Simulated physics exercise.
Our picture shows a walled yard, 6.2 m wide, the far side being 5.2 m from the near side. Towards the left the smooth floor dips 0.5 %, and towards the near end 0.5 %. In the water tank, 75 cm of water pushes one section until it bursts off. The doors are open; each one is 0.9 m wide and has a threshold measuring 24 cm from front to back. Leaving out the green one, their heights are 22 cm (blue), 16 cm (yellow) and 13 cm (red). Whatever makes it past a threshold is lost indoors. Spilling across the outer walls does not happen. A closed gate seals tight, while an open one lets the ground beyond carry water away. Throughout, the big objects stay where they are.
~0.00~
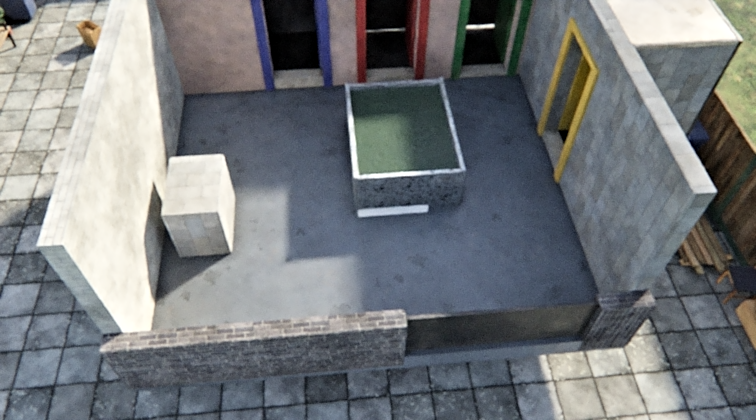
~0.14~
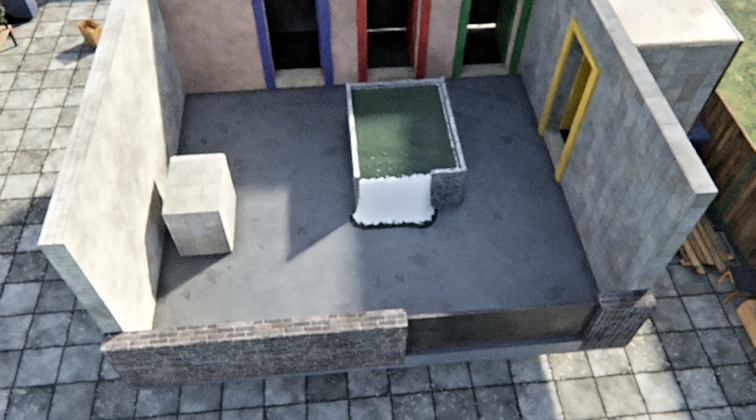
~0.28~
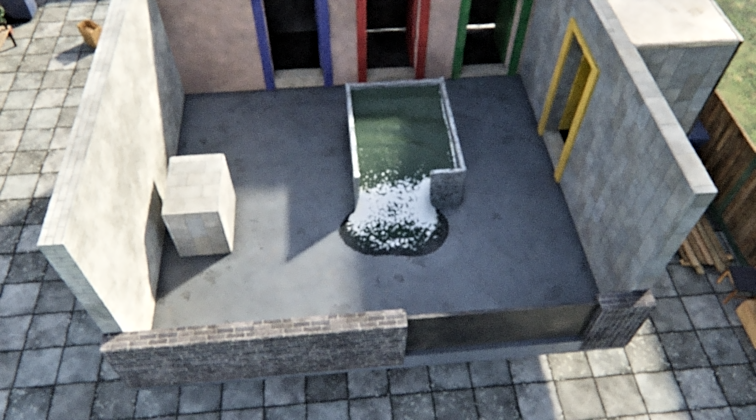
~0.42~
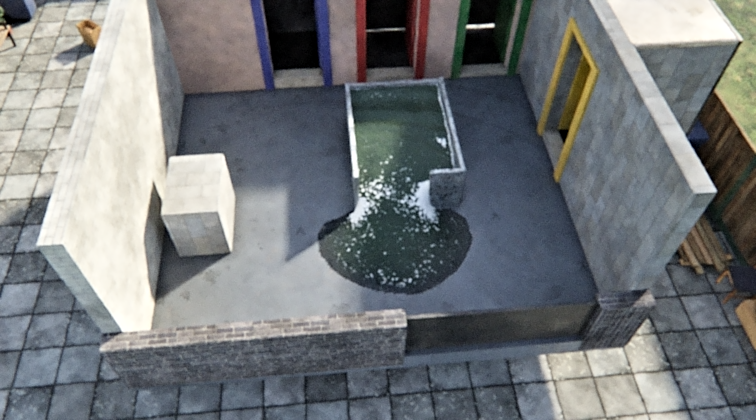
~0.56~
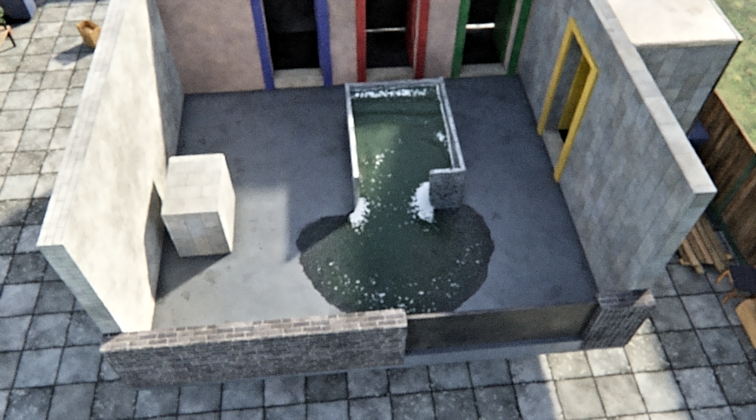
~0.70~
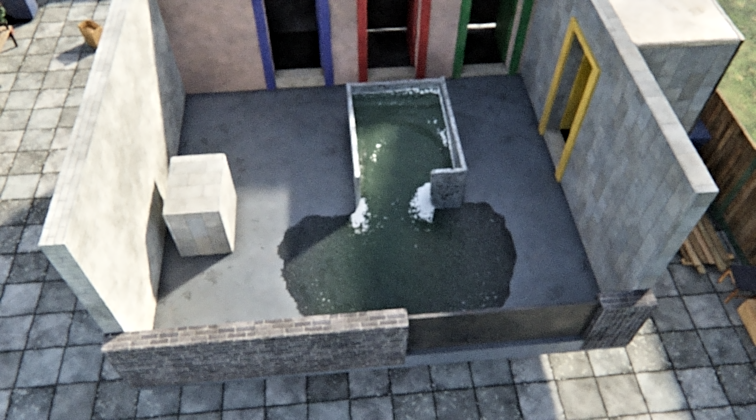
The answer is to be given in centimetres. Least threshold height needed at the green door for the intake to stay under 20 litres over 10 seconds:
8.5 cm or so.
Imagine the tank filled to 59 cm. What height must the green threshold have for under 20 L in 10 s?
About 5.5 centimetres.
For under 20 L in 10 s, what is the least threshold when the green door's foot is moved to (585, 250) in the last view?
You'd want it roughly 12.5 cm high.
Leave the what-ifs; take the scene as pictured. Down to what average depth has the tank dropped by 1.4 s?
I'd put it at some 43 centimetres on average.
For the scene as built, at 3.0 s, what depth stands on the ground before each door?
Lab note, depth in cm: Green 0; blue 0; yellow 3; red 0.
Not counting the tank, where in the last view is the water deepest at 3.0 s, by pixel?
Look close to (163, 360).
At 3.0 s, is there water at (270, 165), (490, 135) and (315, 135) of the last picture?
In the order asked: Untouched, untouched, untouched.
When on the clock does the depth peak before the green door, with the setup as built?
4.5 s.
After 1.4 s water covers 25 % of the floor, deepest (41 cm) near (395, 327); it has not reached the green door.
After 3.0 s water covers 45 % of the floor, deepest (34 cm) near (163, 360); it has not reached the green door.
After 10.0 s water covers 95 % of the floor, deepest (16 cm) near (189, 157); 10 cm at the green door, 25 litres in over its 8 cm threshold.
At the green door as built, the water arrived by 4.0 s and peaked near 12 cm at 4.4 s.
Run again over the same 10 s with other heights there, 41 litres in over 7 cm, 9 litres over 9.5 cm. The limit of 20 litres is kept from about 8.5 cm up.
